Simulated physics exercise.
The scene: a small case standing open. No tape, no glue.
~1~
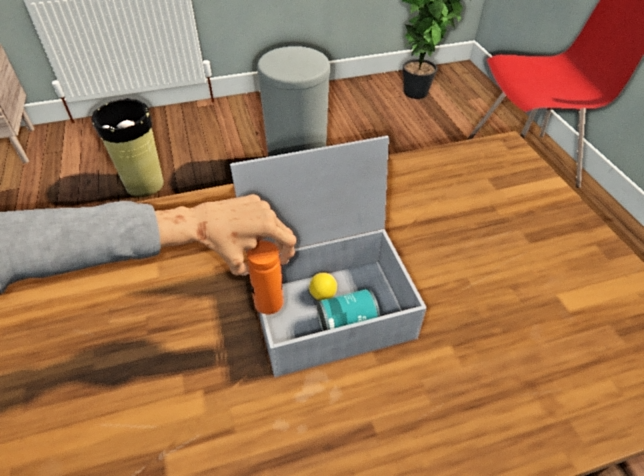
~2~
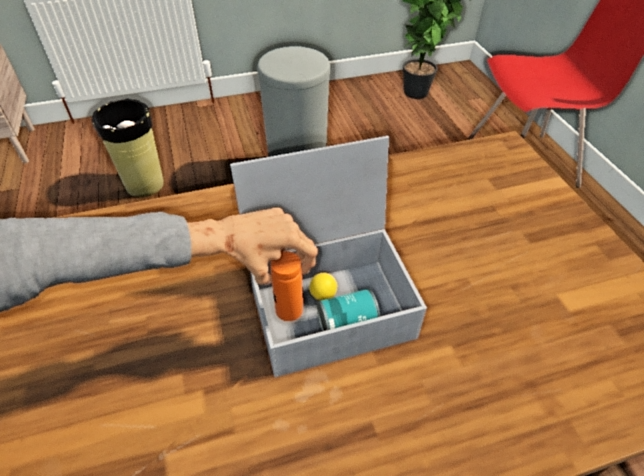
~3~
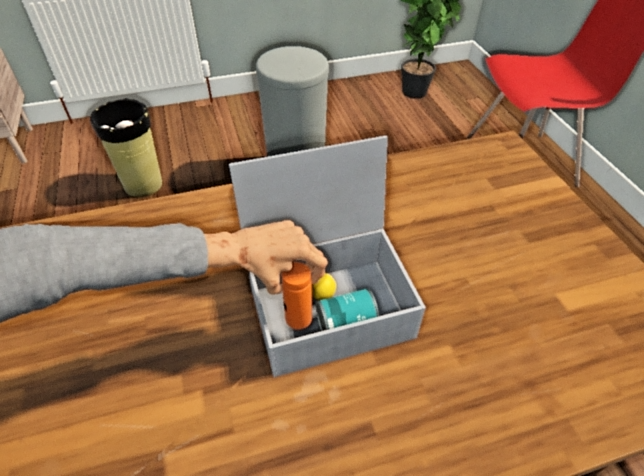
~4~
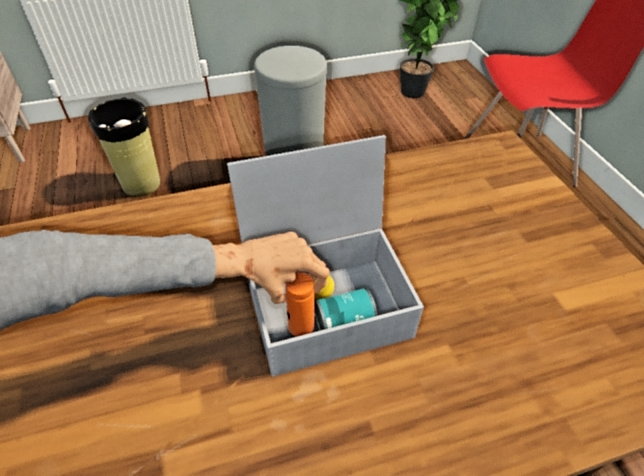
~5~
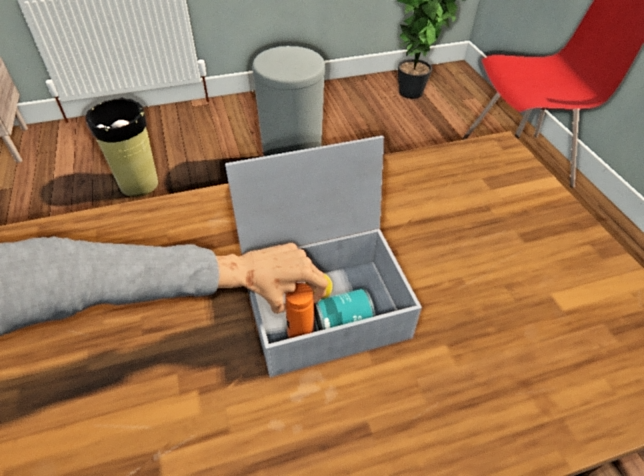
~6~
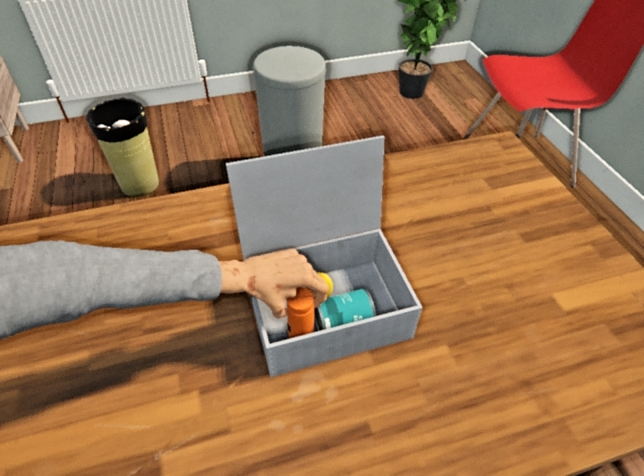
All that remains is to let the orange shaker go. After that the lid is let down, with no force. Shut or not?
It is held up.
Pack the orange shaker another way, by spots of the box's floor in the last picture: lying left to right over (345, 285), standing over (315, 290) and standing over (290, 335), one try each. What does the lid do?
In the first case it closes; in the second case it sits on the rim; in the third case it is held up.
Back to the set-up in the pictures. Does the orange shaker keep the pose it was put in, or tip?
The orange shaker keeps its pose.
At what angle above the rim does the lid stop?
Some 16° above the rim.
Then, 1.20 s on from there, lid starting down.
Then, 1.70 s on from there, lid 49° above the rim.
Then, 2.00 s on from there, lid 19° above the rim.
Then, 4.20 s on from there, lid 16° above the rim.
In the end, lid 16° above the rim; all 3 unmoved. At the end, from the last picture's camera, orange shaker near (301, 319).
